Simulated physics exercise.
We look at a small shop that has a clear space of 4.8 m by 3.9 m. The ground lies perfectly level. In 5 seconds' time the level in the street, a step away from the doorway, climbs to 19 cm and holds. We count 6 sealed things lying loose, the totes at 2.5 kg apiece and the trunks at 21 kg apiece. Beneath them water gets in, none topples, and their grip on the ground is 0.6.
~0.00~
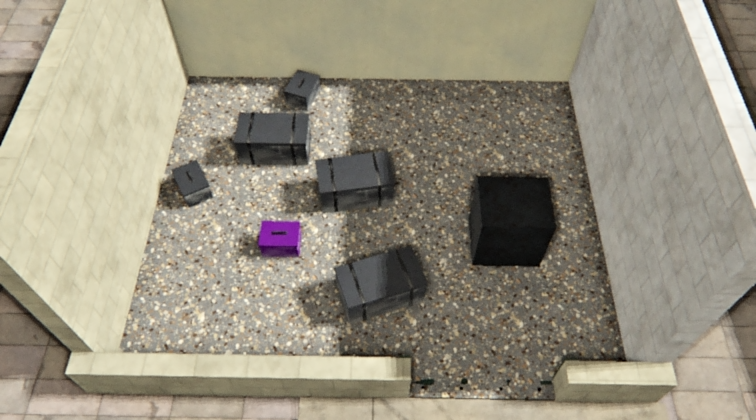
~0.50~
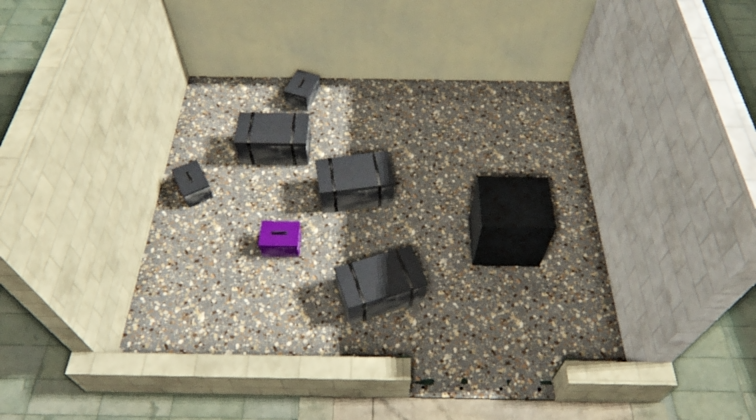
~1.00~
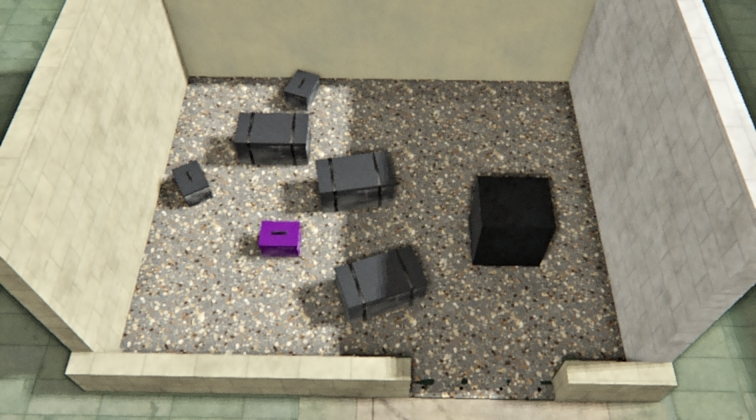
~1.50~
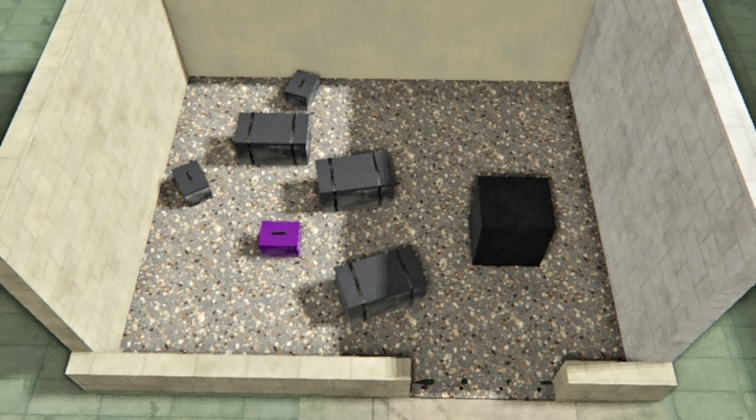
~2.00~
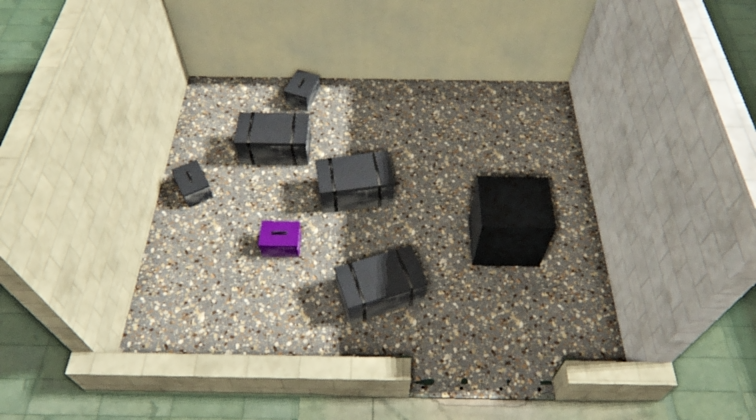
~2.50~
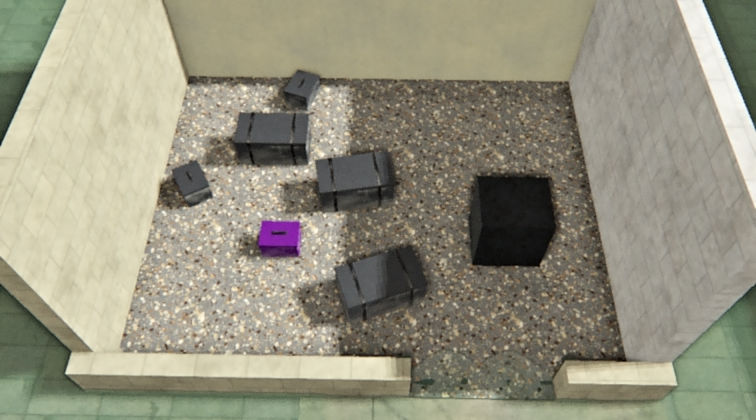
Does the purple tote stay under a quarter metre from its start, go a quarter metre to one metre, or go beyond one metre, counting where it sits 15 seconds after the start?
My guess: It's a bit away from its start.
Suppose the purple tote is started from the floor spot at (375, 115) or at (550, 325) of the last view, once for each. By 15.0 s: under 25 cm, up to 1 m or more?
Goes far off, then goes a bit.
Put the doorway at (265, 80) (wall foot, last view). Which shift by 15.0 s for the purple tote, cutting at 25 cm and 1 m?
In that case the purple tote travels far.
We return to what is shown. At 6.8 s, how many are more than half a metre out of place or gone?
The number I get is 0.
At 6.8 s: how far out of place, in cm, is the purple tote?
Around 5 cm from the start by that time.
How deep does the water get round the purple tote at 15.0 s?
I'd say around 7 cm.
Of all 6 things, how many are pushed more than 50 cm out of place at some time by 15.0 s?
That makes 6.
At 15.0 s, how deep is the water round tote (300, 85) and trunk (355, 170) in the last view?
First roughly 7 cm, second roughly 14 cm.
After 3.5 s the purple tote is near (279, 233), 0.0 m from its start, aground; 0 afloat.
After 6.8 s the purple tote is near (277, 234), 0.0 m from its start, aground; 0 afloat.
After 11.0 s the purple tote is near (234, 253), 0.5 m from its start, afloat; 4 afloat.
After 15.0 s the purple tote is near (249, 203), 0.5 m from its start, afloat; 6 afloat.
